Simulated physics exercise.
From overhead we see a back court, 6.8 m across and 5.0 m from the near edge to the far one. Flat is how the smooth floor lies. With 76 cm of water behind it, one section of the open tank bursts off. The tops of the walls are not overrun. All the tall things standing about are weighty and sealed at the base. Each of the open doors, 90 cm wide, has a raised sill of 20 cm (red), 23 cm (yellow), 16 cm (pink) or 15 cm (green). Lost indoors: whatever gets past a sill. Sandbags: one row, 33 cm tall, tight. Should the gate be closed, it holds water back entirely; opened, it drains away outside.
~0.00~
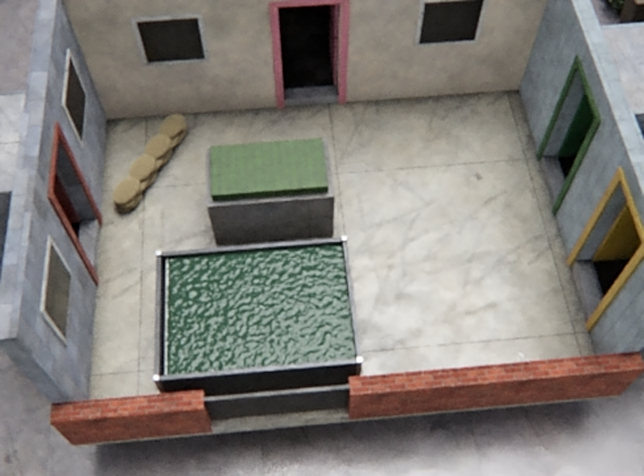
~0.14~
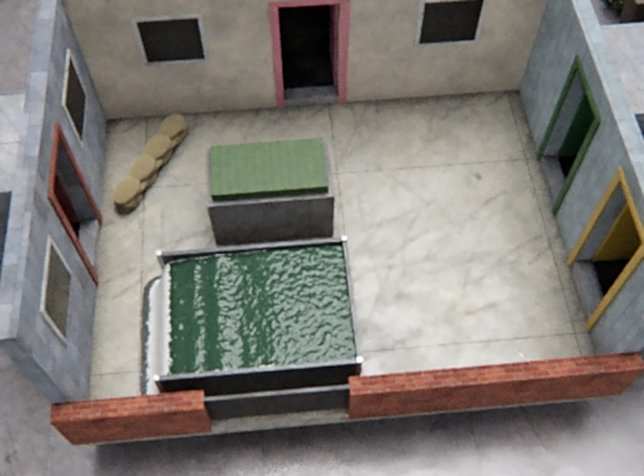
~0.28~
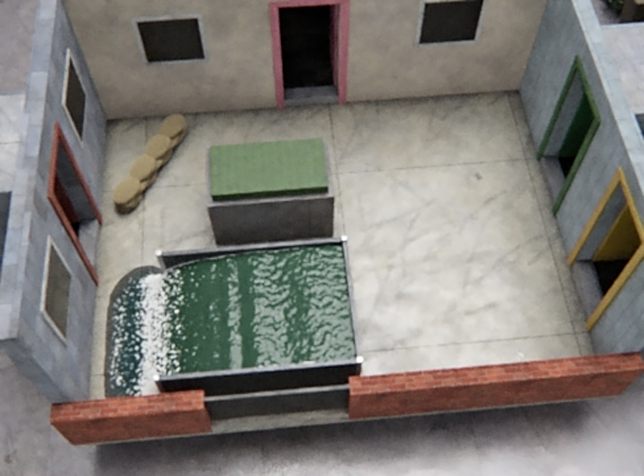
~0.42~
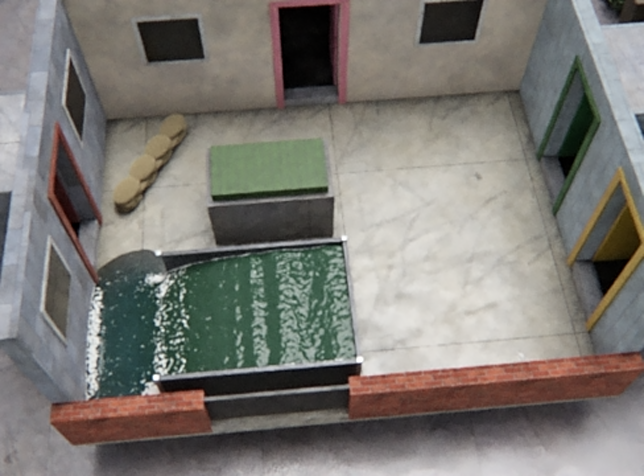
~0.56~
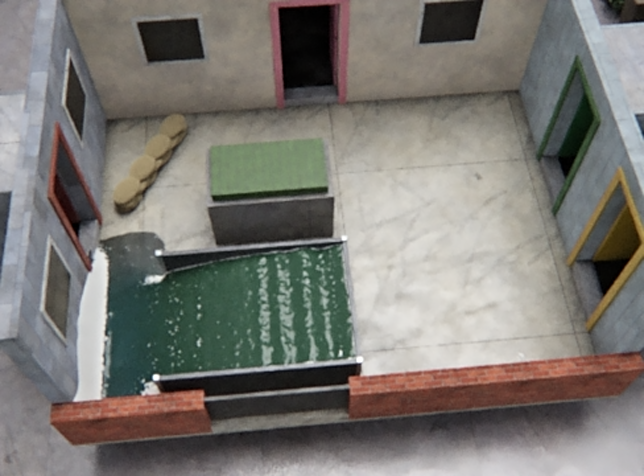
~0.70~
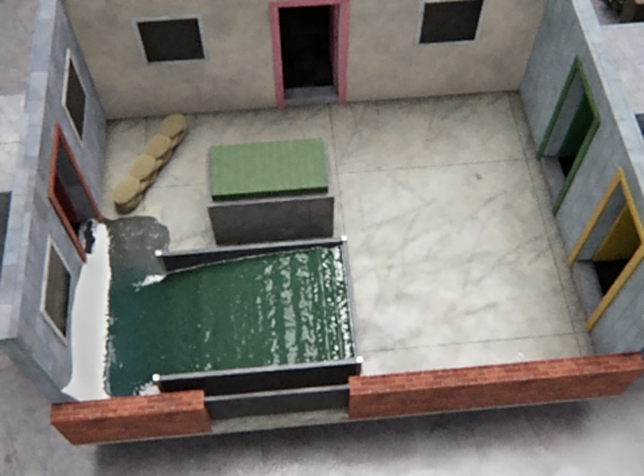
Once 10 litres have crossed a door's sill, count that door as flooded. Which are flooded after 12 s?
One by one: The red door is going to break the limit; the yellow door is going to hold within the limit; the pink door is going to hold within the limit; the green door is going to hold within the limit.
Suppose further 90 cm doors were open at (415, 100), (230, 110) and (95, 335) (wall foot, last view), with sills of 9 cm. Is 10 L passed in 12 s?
In that order: Short of it, beyond it, beyond it.
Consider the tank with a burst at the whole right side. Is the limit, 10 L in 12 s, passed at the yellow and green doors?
Against the limit, the yellow door exceeds it and the green door exceeds it.
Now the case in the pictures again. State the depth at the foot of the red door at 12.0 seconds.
About 12.0 cm deep.
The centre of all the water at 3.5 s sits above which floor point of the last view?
Roughly (223, 273) in the last picture.
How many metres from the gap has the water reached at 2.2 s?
That comes to near 4.2 m out.
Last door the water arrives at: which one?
The green door.
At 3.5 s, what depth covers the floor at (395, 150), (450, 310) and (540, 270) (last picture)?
Around 2 cm, 1 cm and 1 cm.
After 1.4 s water covers 15 % of the floor and is deepest (62 cm) near (90, 406); red door 28 cm at the sill, 6 L in, yellow door not reached, pink door not reached, green door not reached.
After 2.2 s water covers 30 % of the floor and is deepest (52 cm) near (89, 419); red door 28 cm at the sill, 28 L in, yellow door not reached, pink door not reached, green door not reached.
After 3.5 s water covers 55 % of the floor and is deepest (32 cm) near (107, 136); red door 24 cm at the sill, 52 L in, yellow door 13 cm at the sill, 0 L in, pink door 14 cm at the sill, 0 L in, green door not reached.
After 7.0 s water covers 85 % of the floor and is deepest (22 cm) near (107, 127); red door 18 cm at the sill, 60 L in, yellow door 12 cm at the sill, 0 L in, pink door 7 cm at the sill, 1 L in, green door 11 cm at the sill, 4 L in.
After 12.0 s water covers 95 % of the floor and is deepest (16 cm) near (582, 349); red door 12 cm at the sill, 61 L in, yellow door 15 cm at the sill, 0 L in, pink door 6 cm at the sill, 1 L in, green door 10 cm at the sill, 4 L in.
